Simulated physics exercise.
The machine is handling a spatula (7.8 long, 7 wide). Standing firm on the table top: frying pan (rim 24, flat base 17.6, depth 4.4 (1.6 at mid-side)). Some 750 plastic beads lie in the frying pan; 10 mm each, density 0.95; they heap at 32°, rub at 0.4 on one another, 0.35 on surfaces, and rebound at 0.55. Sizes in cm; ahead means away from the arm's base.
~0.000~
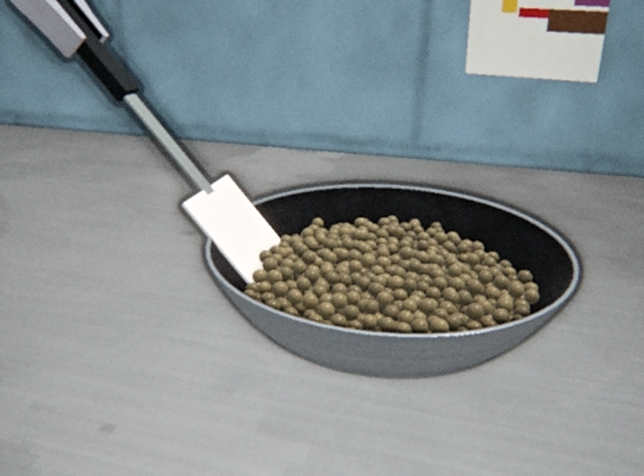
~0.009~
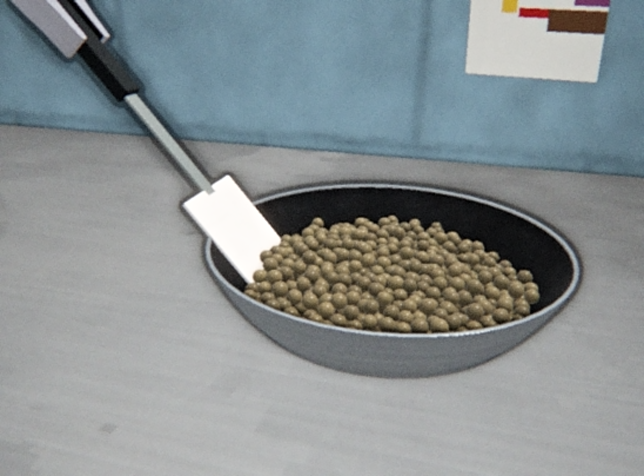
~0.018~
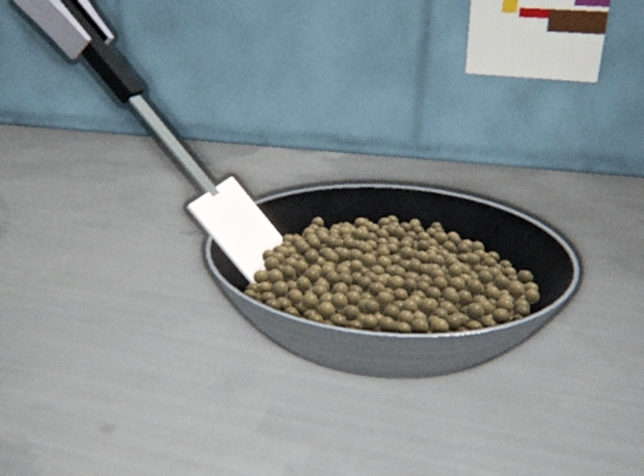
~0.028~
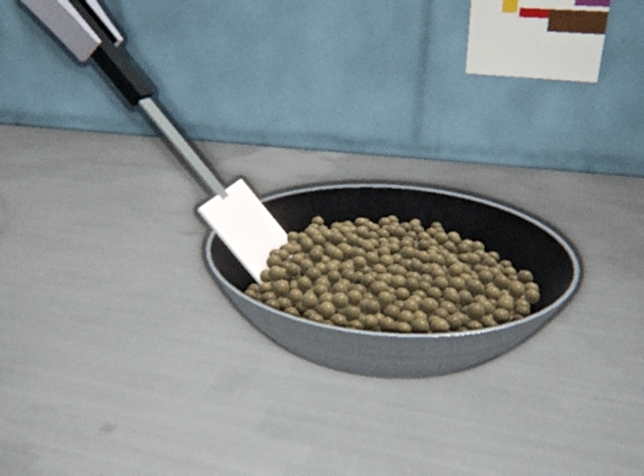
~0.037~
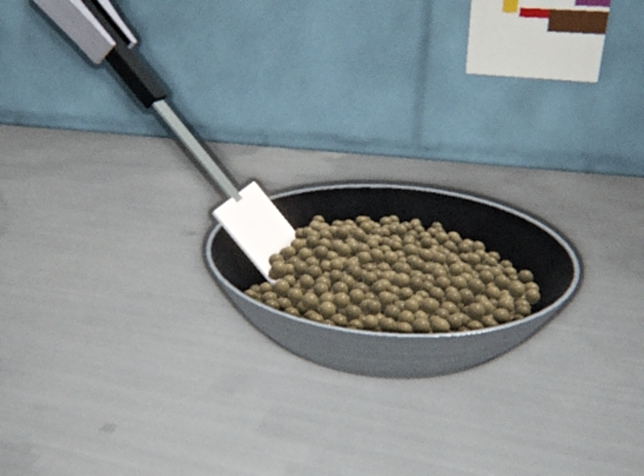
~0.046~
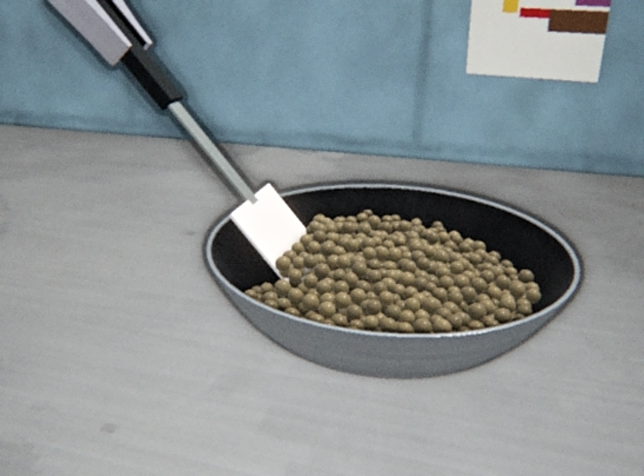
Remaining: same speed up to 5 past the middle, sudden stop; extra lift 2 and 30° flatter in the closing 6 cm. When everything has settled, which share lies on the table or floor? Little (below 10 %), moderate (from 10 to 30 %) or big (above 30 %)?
On the table or floor the share is little, below 10 %.
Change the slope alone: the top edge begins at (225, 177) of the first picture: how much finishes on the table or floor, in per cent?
About 5 per cent.
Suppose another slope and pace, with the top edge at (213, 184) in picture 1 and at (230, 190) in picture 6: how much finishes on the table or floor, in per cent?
About 0 per cent.
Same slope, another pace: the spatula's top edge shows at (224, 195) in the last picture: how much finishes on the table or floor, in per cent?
Some 0 per cent.
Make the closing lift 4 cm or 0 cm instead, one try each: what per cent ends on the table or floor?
Some 15 and 0 per cent.
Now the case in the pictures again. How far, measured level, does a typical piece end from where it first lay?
Some 2 cm.
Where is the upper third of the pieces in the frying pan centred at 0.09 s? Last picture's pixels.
At about (401, 253).
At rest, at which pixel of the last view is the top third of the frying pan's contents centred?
Around (492, 269).
By 0.07 s, sloping 48°, highest piece 6 above the table; 750 in the frying pan.
By 0.09 s, sloping 39°, highest piece 7 above the table; 750 in the frying pan.
By 0.30 s, sloping 19°, highest piece 5 above the table; 700 in the frying pan, 43 on the table or floor, 7 on the blade or in flight.
By 1.35 s, sloping 19°, highest piece 5 above the table; 700 in the frying pan, 50 on the table or floor.
Final count, 700 in the frying pan, 50 on the table or floor. That is 7 % on the table or floor.
